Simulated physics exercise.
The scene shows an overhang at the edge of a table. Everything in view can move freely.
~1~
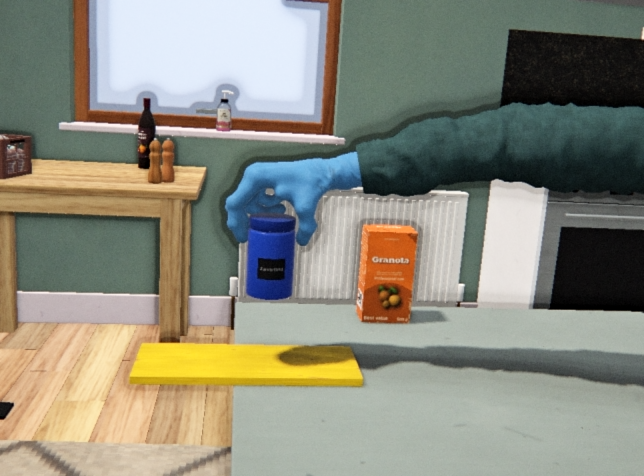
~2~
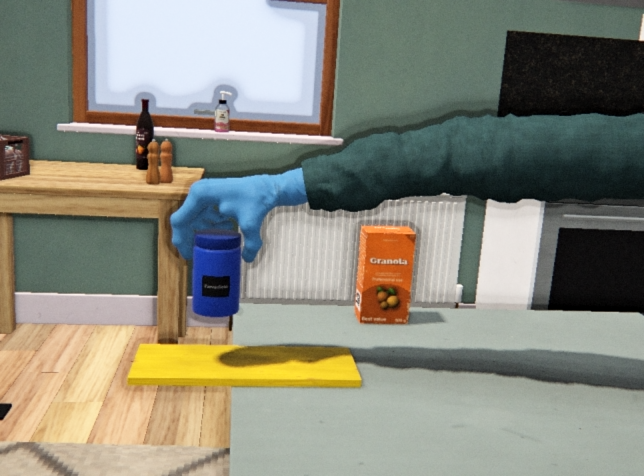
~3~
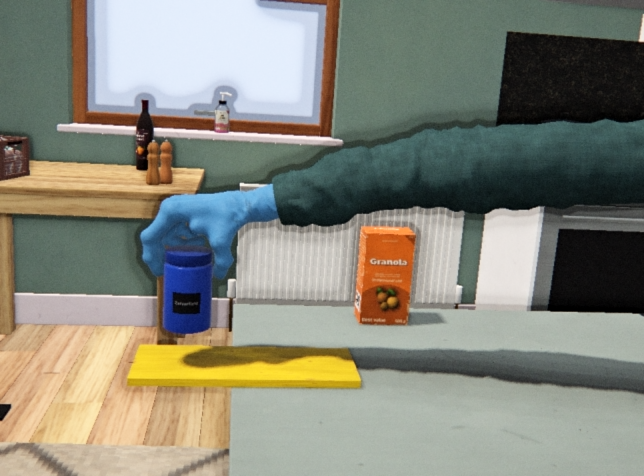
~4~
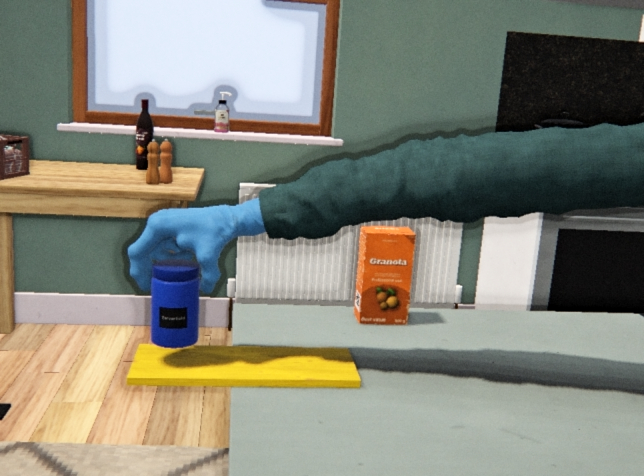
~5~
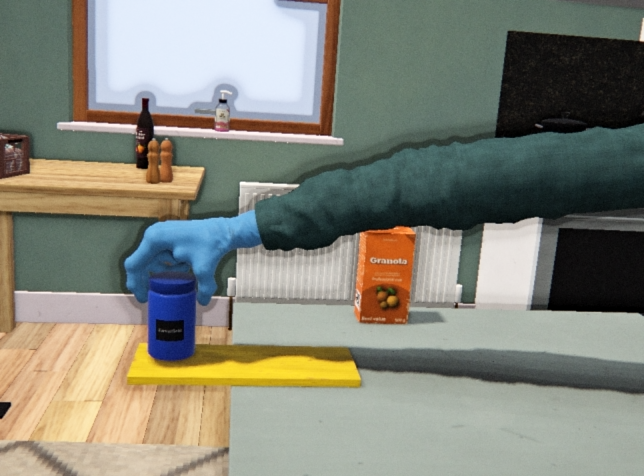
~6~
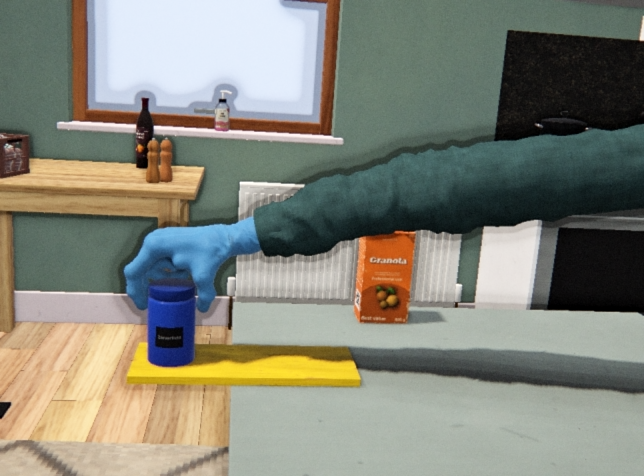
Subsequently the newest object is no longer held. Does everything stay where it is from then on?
No.
Then, 0.40 s on from there, blue jar and yellow board now down on the floor or falling.
Then, 0.60 s on from there, things are still on the move.
Then, 0.80 s on from there, as before.
In the end, down on the floor or falling, blue jar and yellow board; orange carton unmoved. The board goes over.
